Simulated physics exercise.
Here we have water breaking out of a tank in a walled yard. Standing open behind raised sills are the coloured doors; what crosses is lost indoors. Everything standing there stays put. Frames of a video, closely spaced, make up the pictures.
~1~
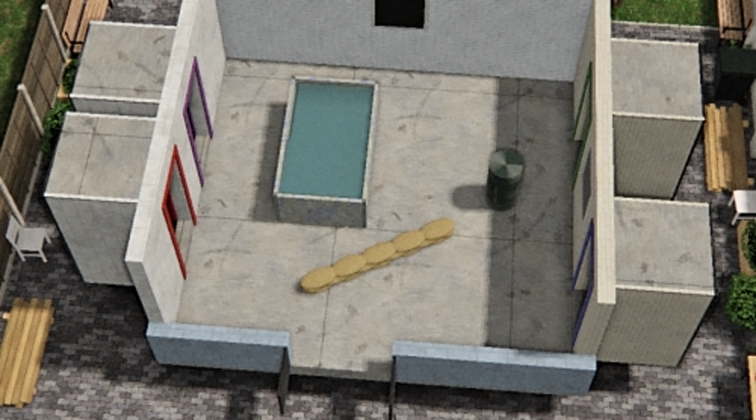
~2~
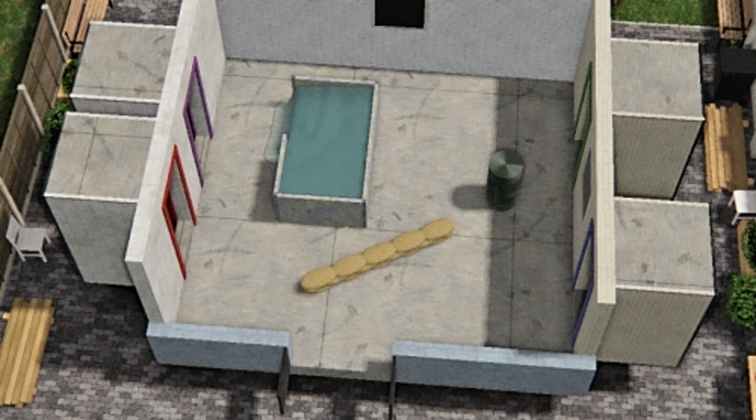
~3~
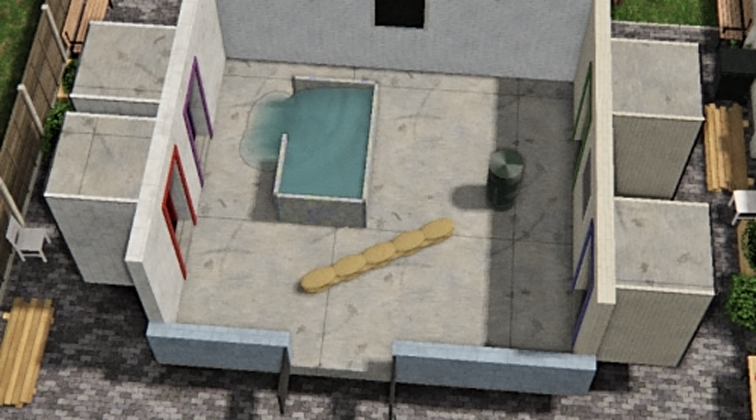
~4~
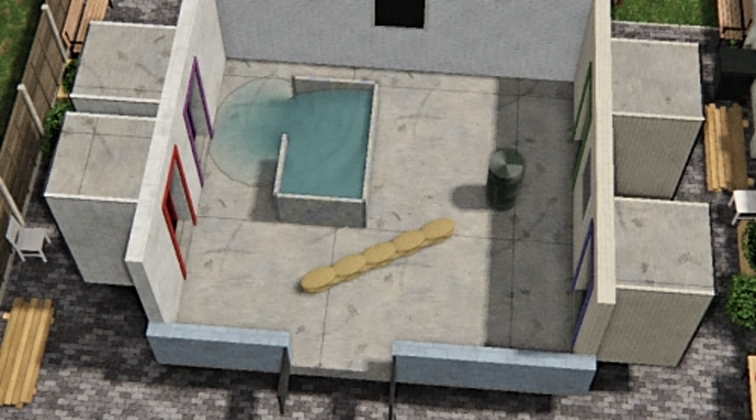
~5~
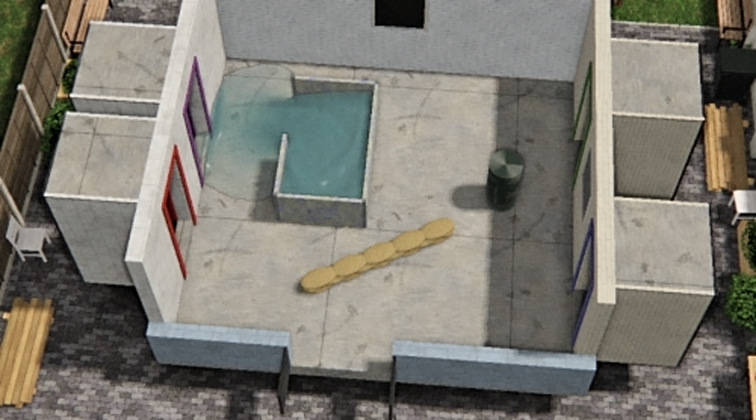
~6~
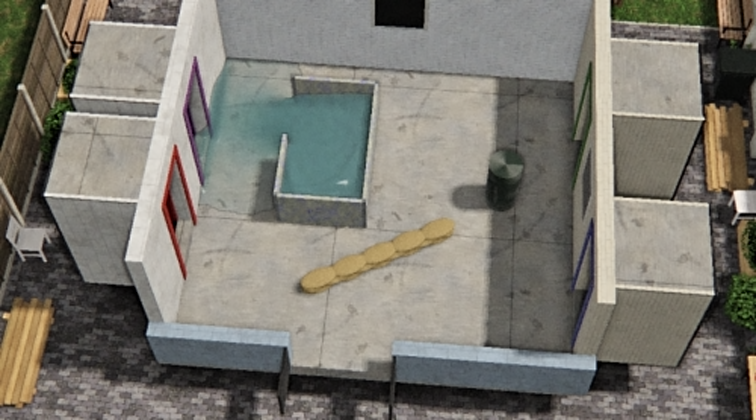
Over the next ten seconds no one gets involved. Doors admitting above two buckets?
Purple door above, green door above, red door not above, blue door not above.
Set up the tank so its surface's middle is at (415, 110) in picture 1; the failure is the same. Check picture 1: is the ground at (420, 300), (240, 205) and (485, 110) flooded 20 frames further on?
One after the other: Untouched, reached, untouched.
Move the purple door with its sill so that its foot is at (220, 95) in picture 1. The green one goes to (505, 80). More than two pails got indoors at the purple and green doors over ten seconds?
Short version: The purple one tops the limit and the green one stays within the limit.
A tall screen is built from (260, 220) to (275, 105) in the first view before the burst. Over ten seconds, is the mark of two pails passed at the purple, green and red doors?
Door by door, purple comes in under, green comes in under, red comes in under.
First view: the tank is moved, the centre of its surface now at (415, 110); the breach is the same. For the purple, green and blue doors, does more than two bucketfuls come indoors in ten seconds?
My take: Purple overshoots; green stays within the limit; blue stays within the limit.
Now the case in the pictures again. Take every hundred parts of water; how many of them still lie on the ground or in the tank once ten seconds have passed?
Roughly 82 parts in a hundred.
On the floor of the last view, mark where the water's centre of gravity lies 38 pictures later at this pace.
I'd point to (348, 184).
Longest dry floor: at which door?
That is the blue door.
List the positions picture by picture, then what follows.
The first picture shows still water in the open tank at (328, 140).
In the second picture, the front is at a hidden place, out from the gap at (293, 124).
In the third picture, the front is at (246, 157), out from the gap at (293, 125).
In the fourth picture, water pours out at (293, 126) and has run to (210, 145).
In the fifth picture, the front is at (204, 177), out from the gap at (293, 127).
In the sixth picture, the front is at (227, 59), out from the gap at (293, 126).
A moment on, water covers 15 % of the floor; the purple door over two buckets in, the green door not reached, the red door wet at the sill, nothing in, the blue door not reached.
Next, water covers 30 % of the floor; the purple door far over two buckets in, the green door not reached, the red door wet at the sill, nothing in, the blue door not reached.
Then, water covers 55 % of the floor; the purple door far over two buckets in, the green door wet at the sill, nothing in, the red door wet at the sill, nothing in, the blue door not reached.
Later, water covers 85 % of the floor; the purple door far over two buckets in, the green door over two buckets in, the red door wet at the sill, nothing in, the blue door wet at the sill, nothing in.
In the end, water covers 95 % of the floor; the purple door far over two buckets in, the green door over two buckets in, the red door wet at the sill, nothing in, the blue door wet at the sill, nothing in.
